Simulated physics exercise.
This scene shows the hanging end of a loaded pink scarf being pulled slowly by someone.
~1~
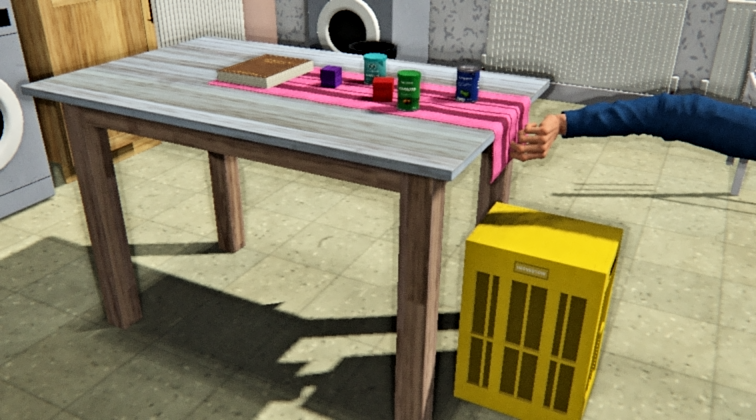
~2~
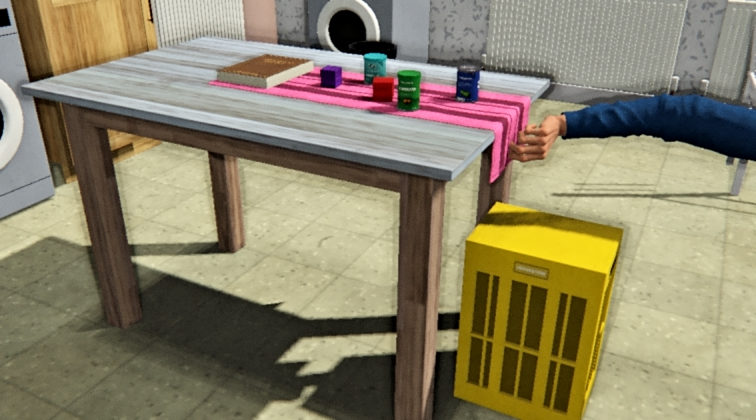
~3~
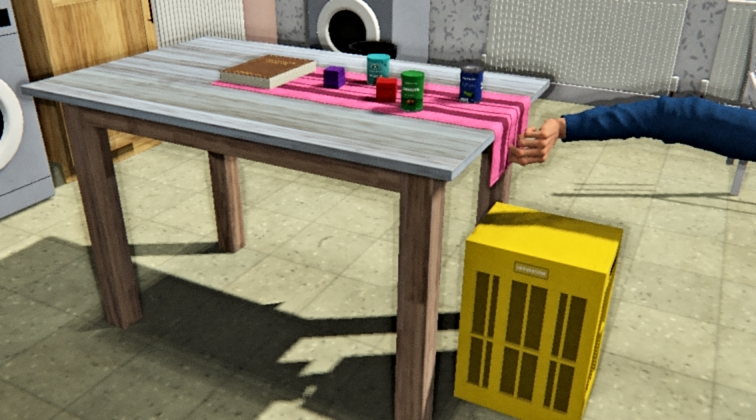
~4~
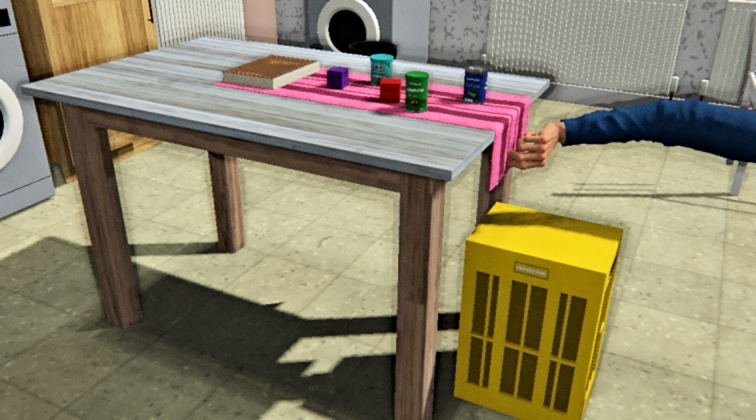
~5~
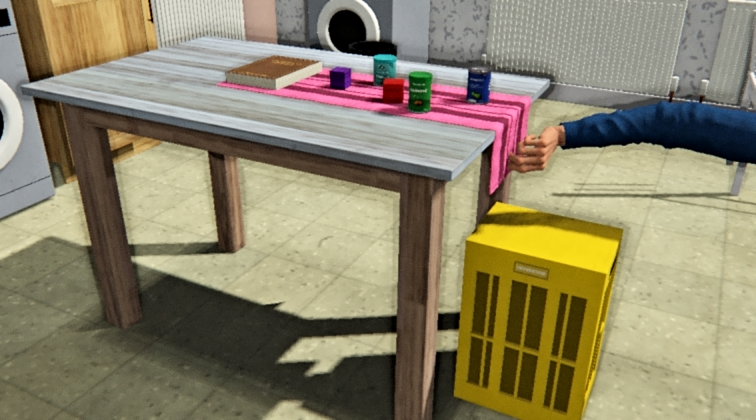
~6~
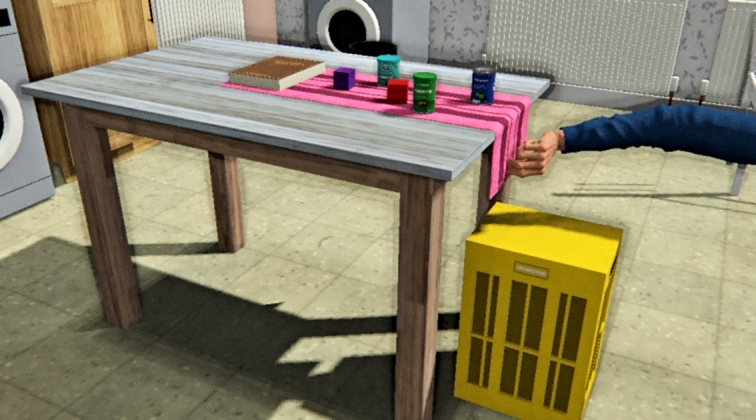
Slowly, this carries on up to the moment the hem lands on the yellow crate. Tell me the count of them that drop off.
The count is one.
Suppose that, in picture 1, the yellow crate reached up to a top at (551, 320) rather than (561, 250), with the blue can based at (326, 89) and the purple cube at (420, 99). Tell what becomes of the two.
The blue can? Safe. The purple cube? Lost.
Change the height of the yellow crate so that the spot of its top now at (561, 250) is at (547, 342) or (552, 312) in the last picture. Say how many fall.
Count: 4, then 3.
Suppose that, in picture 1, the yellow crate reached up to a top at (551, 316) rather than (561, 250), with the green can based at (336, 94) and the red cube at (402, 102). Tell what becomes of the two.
The green can stays aboard, and the red cube does not stay aboard.
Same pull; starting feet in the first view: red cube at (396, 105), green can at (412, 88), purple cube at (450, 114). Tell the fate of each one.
The red cube survives, the green can survives, the purple cube comes down.
Soon after, hem near (506, 200); all still up.
Then, hem on the crate; blue can gone.
At rest, hem on the crate; blue can gone. Over the edge go one.
